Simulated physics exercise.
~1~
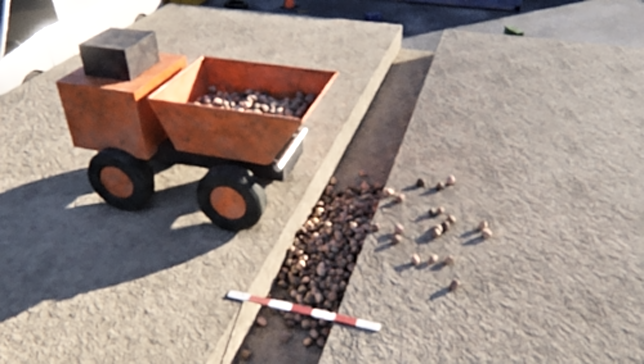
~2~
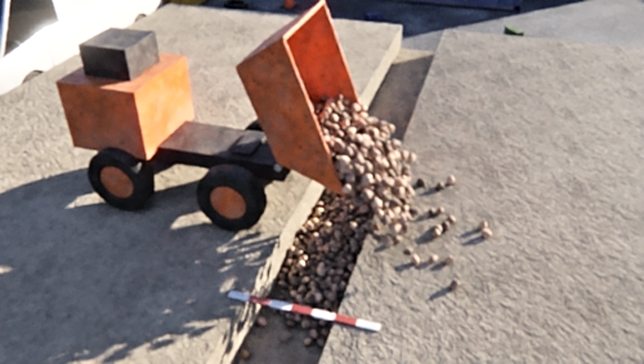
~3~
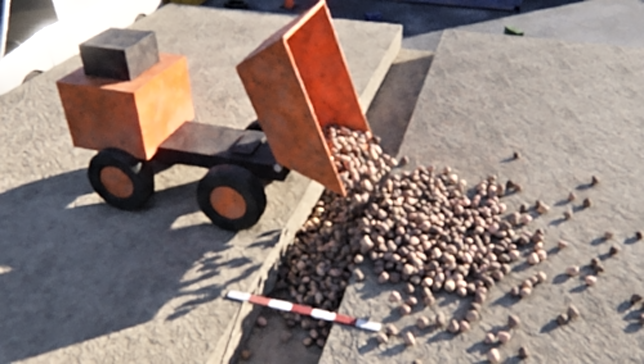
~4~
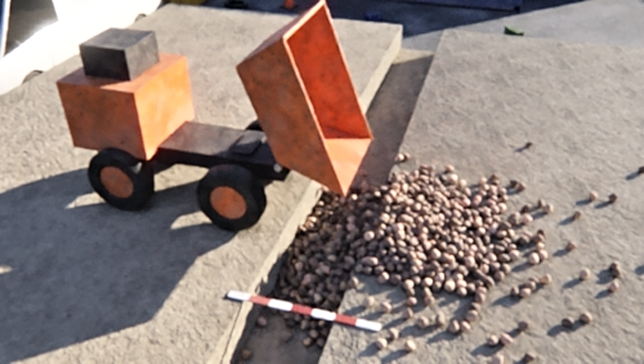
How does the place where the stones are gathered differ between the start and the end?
At first the stones are split between the raised skip and the trench, with a few strays beyond. By the end their middle is further right and a little lower, in a heap reaching from the trench across the right-hand slab.
